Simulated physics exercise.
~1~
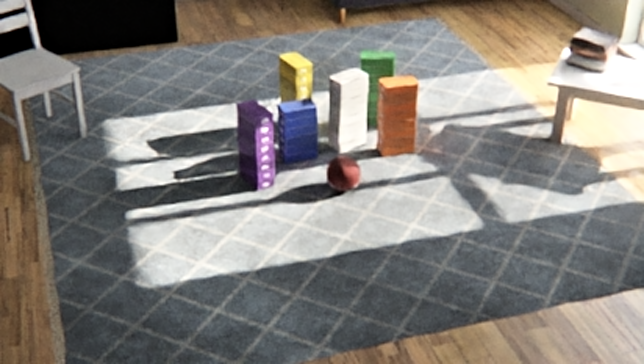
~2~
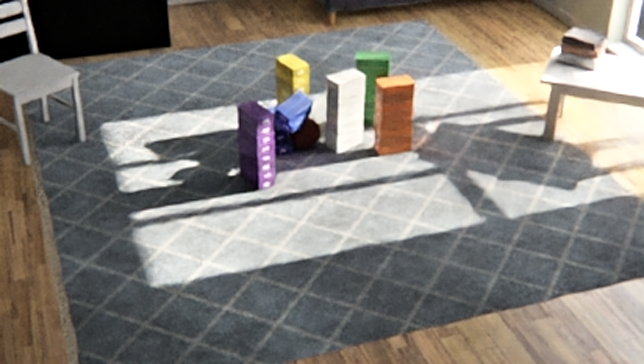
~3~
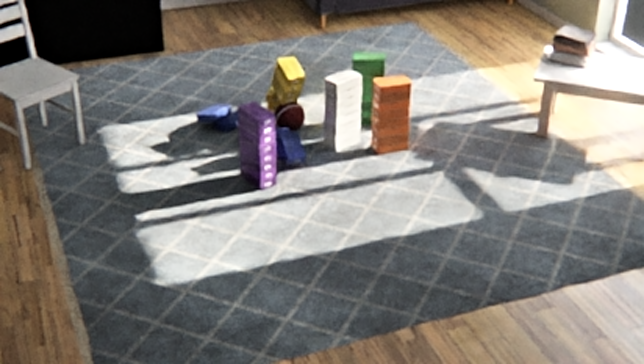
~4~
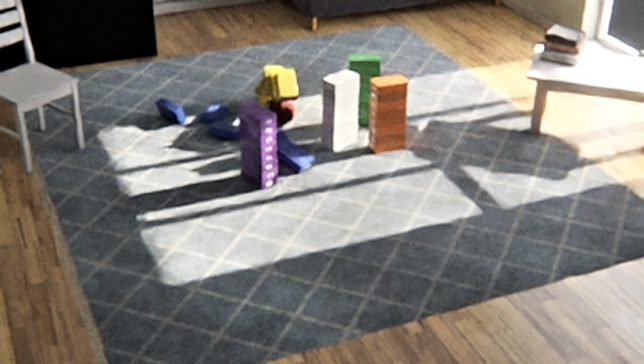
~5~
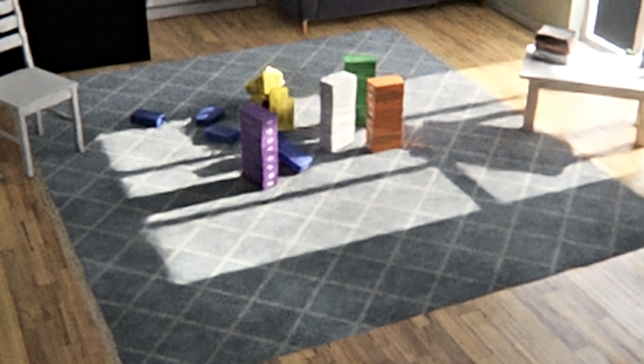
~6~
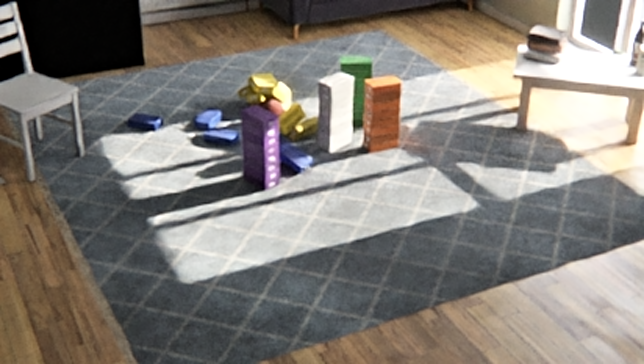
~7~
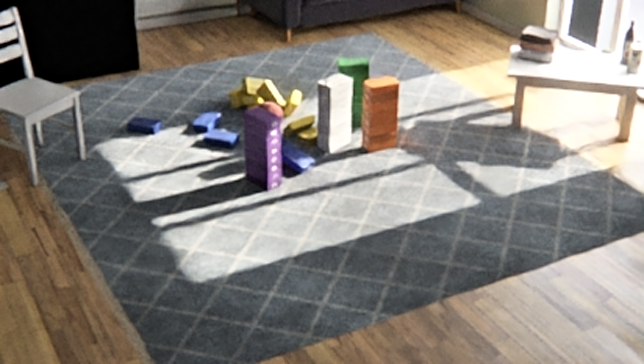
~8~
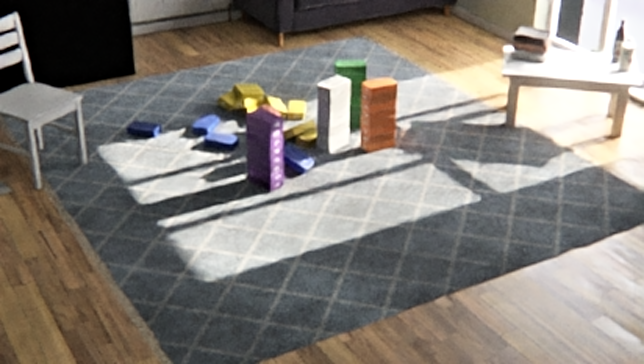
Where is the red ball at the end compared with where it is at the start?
At the start the ball is in the open on the rug, in front of the towers. By the end it is farther back and to the left, mostly hidden behind the purple tower near the fallen yellow and blue blocks.
